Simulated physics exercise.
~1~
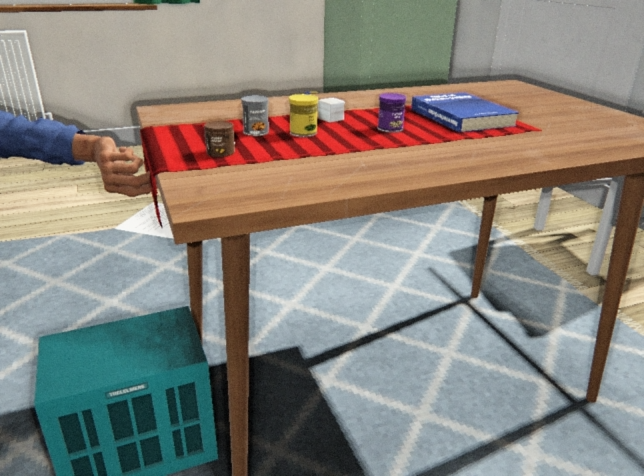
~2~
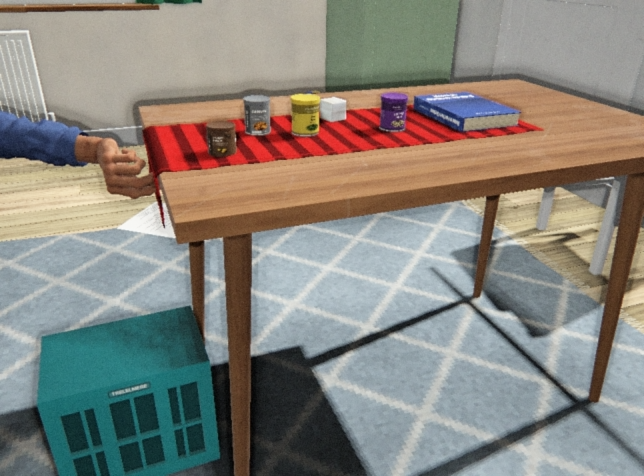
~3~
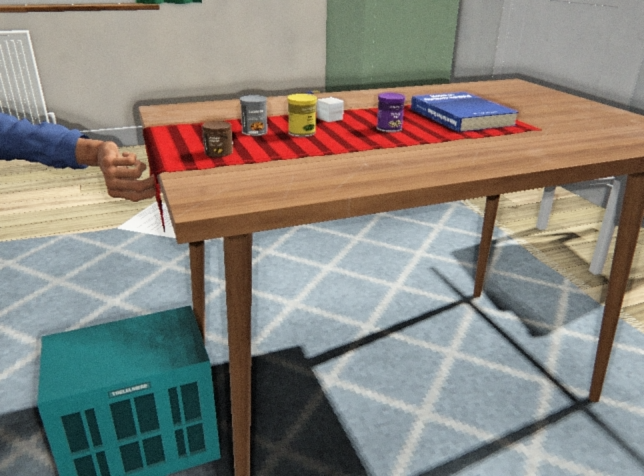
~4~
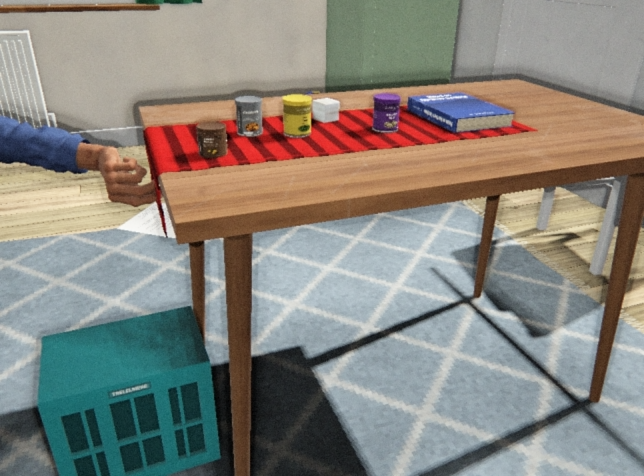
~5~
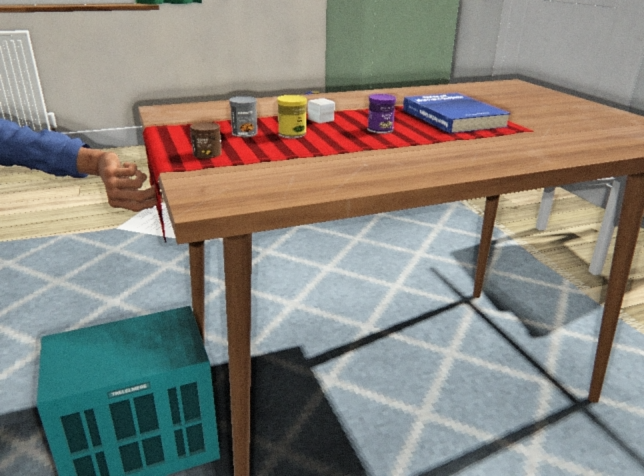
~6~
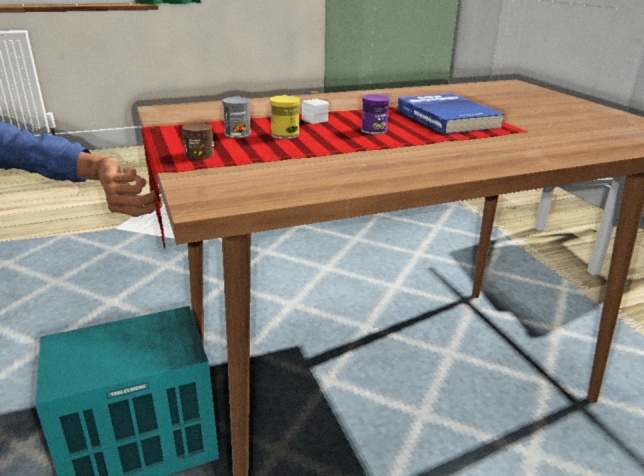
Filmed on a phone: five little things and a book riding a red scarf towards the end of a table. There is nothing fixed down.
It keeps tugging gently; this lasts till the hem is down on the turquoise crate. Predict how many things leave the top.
Well, the number that leaves the top comes to exactly three there.
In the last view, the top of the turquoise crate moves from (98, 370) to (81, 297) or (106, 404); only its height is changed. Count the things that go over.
That would make 1 and 4.
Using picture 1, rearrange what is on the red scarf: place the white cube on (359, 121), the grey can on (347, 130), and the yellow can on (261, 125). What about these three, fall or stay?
White cube kept, grey can kept, yellow can dropped.
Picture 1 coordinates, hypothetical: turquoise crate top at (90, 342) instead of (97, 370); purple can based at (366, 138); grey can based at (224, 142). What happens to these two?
Outcome for the purple can: It stays. Outcome for the grey can: It is lost.
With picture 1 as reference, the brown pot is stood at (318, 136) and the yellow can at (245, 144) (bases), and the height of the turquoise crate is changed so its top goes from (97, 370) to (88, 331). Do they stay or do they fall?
The brown pot stays aboard, and the yellow can does not stay aboard.
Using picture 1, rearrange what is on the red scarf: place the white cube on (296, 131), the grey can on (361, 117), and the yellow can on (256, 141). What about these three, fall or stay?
Record - white cube lost; grey can retained; yellow can lost.
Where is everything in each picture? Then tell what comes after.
The first picture shows hem (163, 228); brown pot (219, 125); grey can (255, 99); yellow can (303, 98); white cube (331, 101); purple can (393, 96); top of the crate (97, 370).
The second picture shows hem (165, 228); brown pot (220, 124).
The third picture shows hem (165, 232); grey can (253, 98).
The fourth picture shows hem (167, 237); yellow can (297, 98); top of the crate (100, 370).
The fifth picture shows hem (166, 242); white cube (321, 101).
The sixth picture shows hem (165, 248); brown pot (197, 126); grey can (236, 100); yellow can (285, 99); white cube (315, 102); purple can (376, 97).
Early on, hem near (166, 310); brown pot and grey can gone.
Midway, hem on the crate; brown pot, grey can and yellow can gone.
Finally, hem on the crate; brown pot, grey can and yellow can gone. The table loses three.
